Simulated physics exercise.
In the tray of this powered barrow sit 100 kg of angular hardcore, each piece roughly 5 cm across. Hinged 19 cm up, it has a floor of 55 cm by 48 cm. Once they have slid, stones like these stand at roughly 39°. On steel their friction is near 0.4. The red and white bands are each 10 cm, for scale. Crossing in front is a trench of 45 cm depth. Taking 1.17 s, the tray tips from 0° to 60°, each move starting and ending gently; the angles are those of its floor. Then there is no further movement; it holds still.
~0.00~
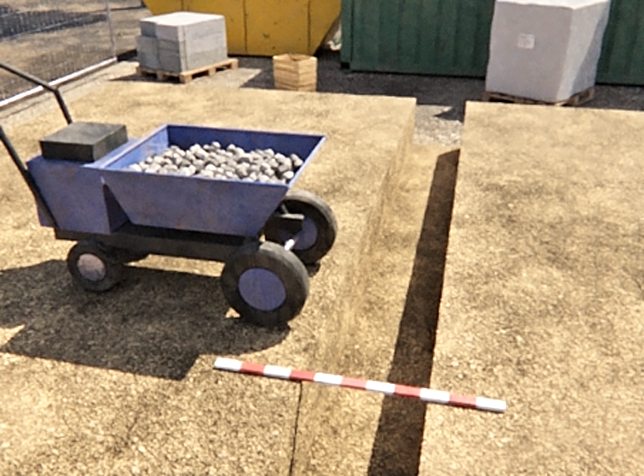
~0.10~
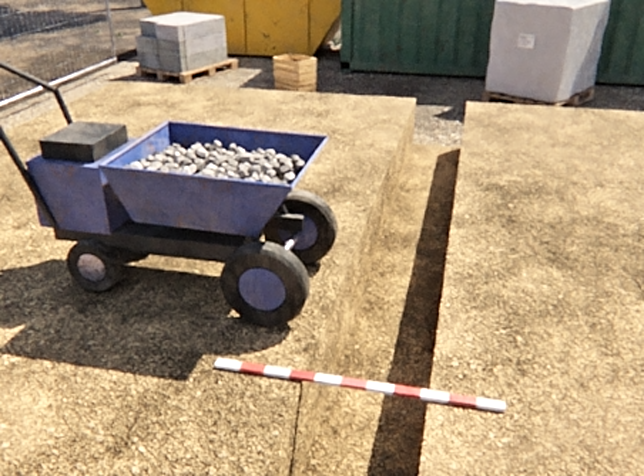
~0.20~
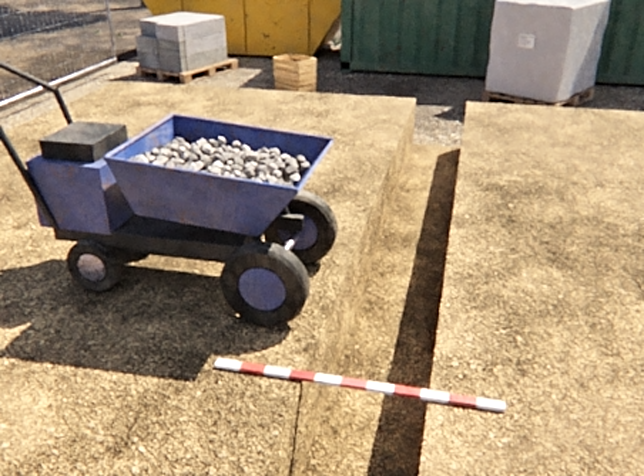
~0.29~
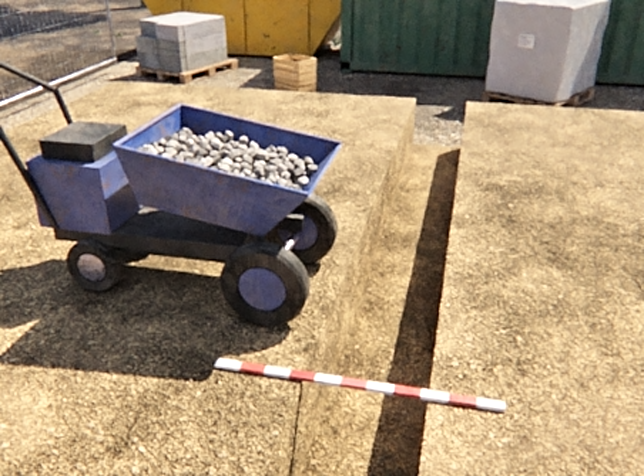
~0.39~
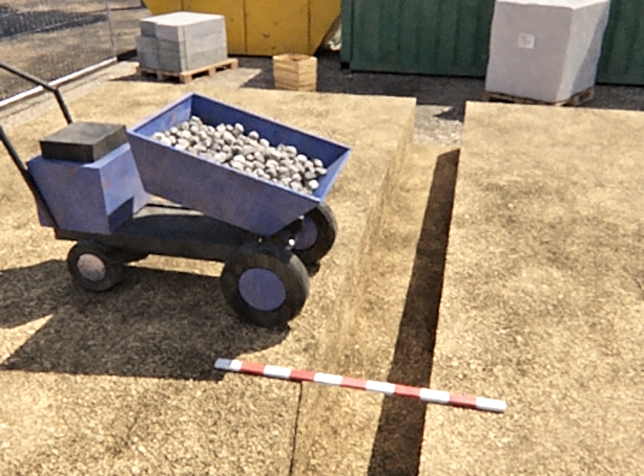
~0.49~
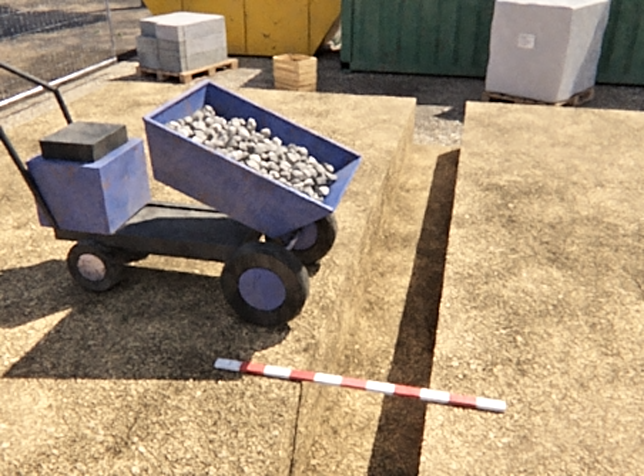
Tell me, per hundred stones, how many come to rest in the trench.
24 per hundred.
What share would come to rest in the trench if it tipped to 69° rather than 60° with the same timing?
Then roughly 60 percent.
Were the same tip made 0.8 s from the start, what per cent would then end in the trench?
That works out at about 25 in a hundred.
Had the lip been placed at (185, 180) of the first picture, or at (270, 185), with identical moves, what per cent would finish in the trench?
Roughly 15 in a hundred from the first, 25 in a hundred from the second.
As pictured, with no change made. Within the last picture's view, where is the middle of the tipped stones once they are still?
Their middle lands near (411, 381).
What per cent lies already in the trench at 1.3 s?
Approx. 5 % of the load.
After 0.9 s the floor is at 51°; 100 % in the tray; the foremost stones are at (362, 228).
After 1.3 s the floor is at 60°; 95 % in the tray, 5 % in the trench; the foremost stones are at (427, 336).
After 1.6 s the floor is at 60°; 84 % in the tray, 14 % in the trench, 2 % past the trench; the foremost stones are at (479, 307).
After 3.6 s the floor is at 60°; 73 % in the tray, 24 % in the trench, 3 % past the trench; the foremost stones are at (496, 302).
